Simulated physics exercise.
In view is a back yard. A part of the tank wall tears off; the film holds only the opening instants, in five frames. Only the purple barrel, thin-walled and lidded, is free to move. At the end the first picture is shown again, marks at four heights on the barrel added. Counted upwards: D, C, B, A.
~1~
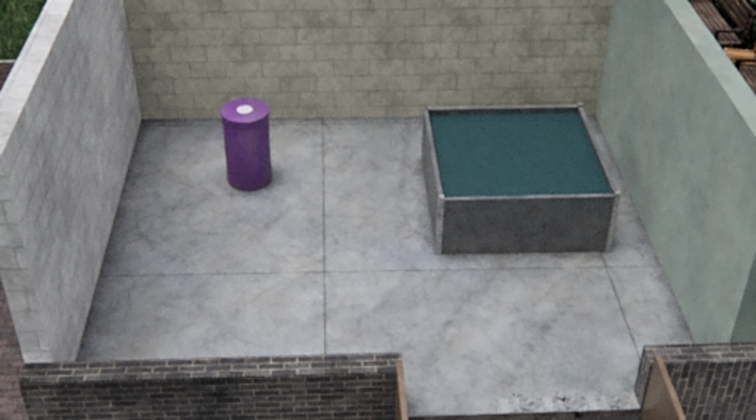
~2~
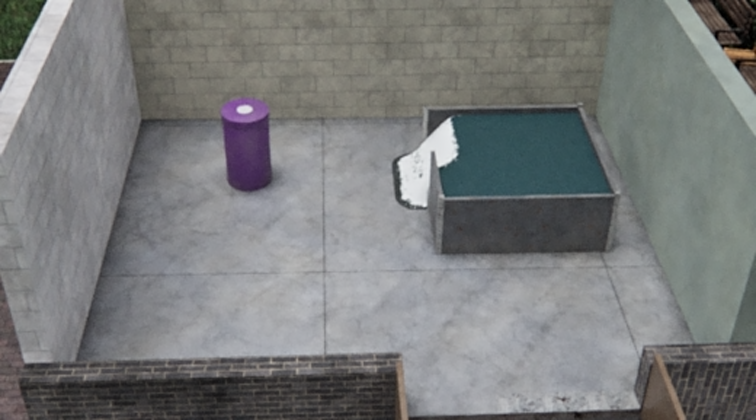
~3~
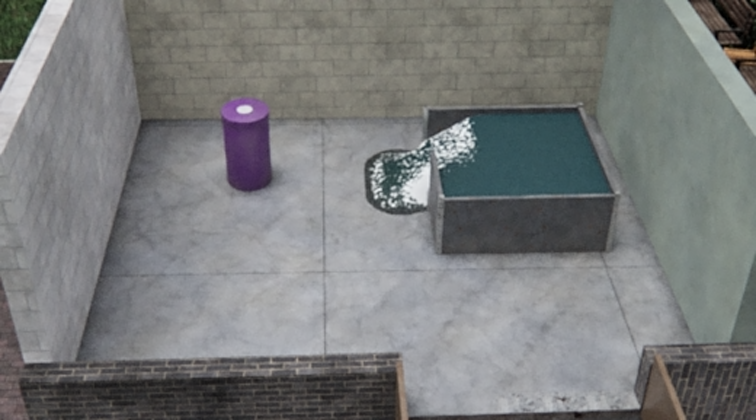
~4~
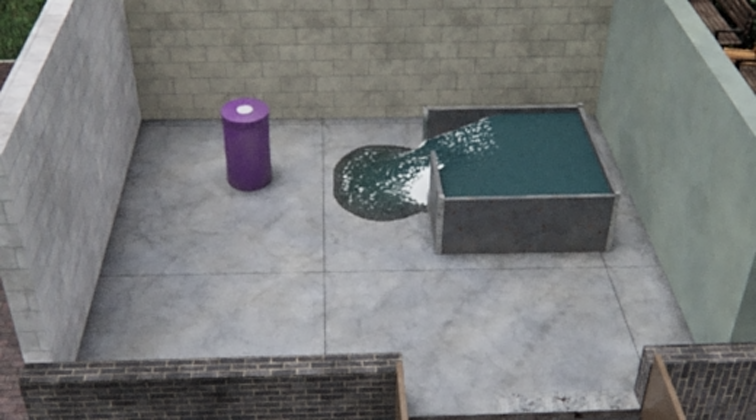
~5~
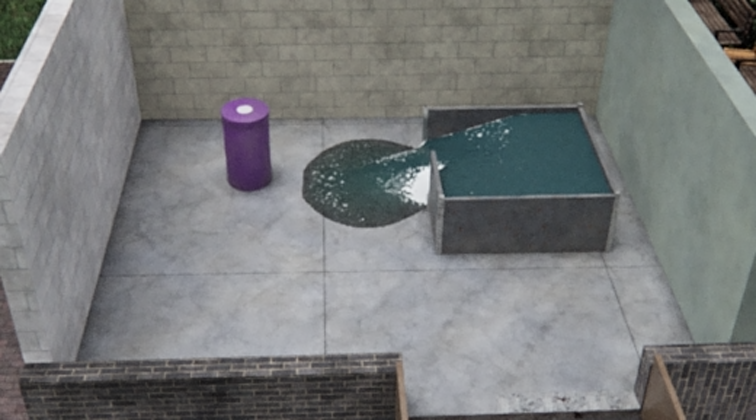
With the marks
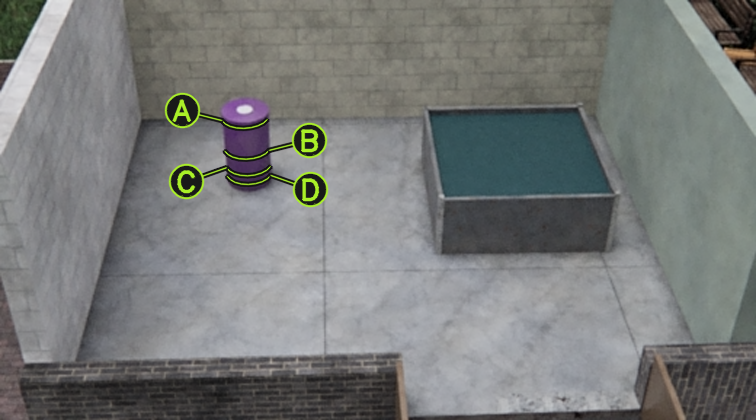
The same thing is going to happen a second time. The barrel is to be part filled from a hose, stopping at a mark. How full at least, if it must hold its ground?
B is the one.
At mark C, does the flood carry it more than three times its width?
No.
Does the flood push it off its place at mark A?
No.
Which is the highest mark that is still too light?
C.
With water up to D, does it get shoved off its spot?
Yes, that goes wrong.
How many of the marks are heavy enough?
Two of the four.
In lime, A at (243, 128); B at (246, 159); C at (247, 175); D at (248, 184); from the bottom up D, C, B, A.
For mark A, it does not move.
For mark B, it does not move.
For mark C, it is pushed about its own width away.
For mark D, it is pushed about 6 times its own width away.
